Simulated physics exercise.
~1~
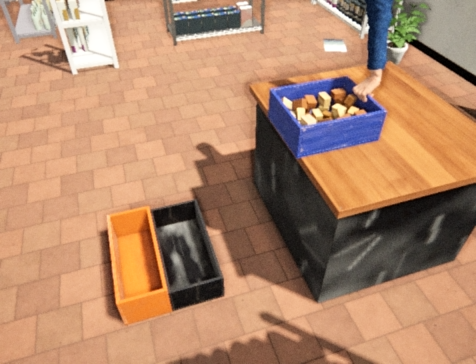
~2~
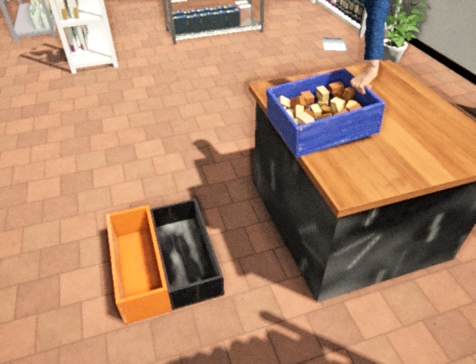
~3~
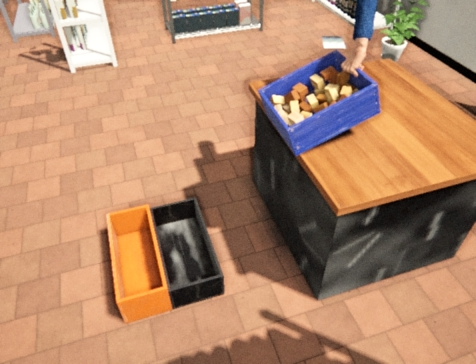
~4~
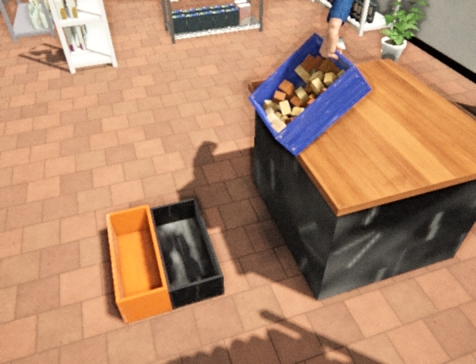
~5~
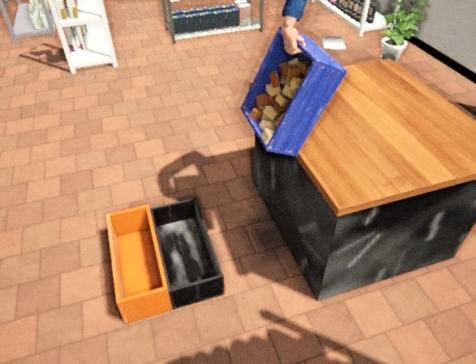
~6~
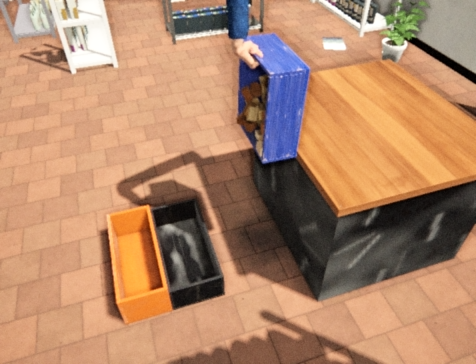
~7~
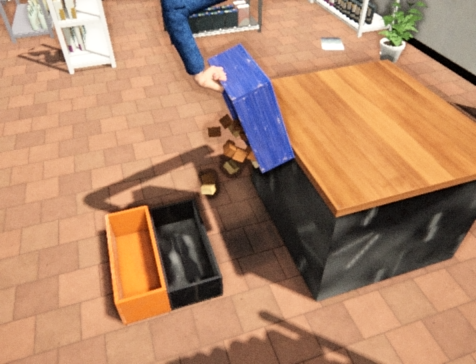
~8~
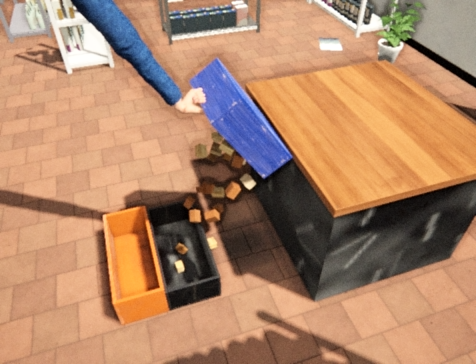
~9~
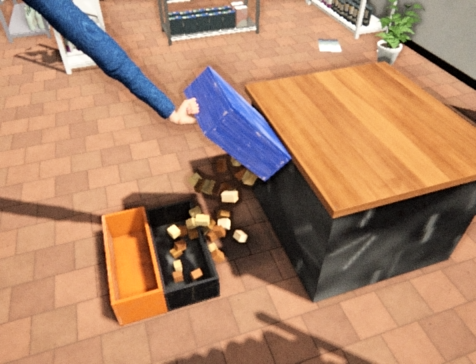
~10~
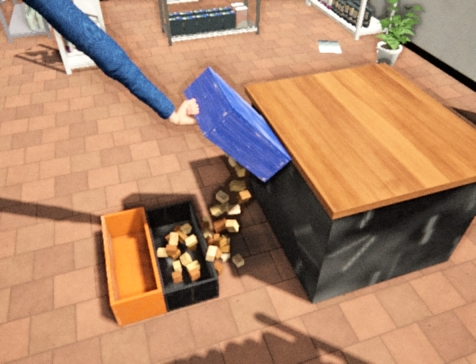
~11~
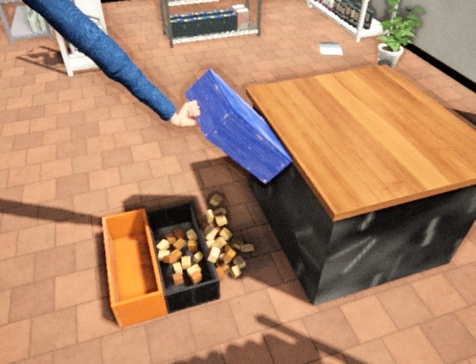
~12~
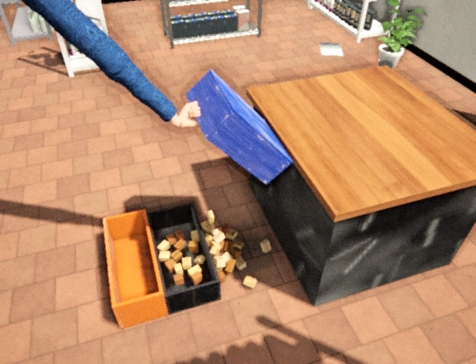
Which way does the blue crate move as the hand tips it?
The blue crate moves to the left, over the edge of the bench.
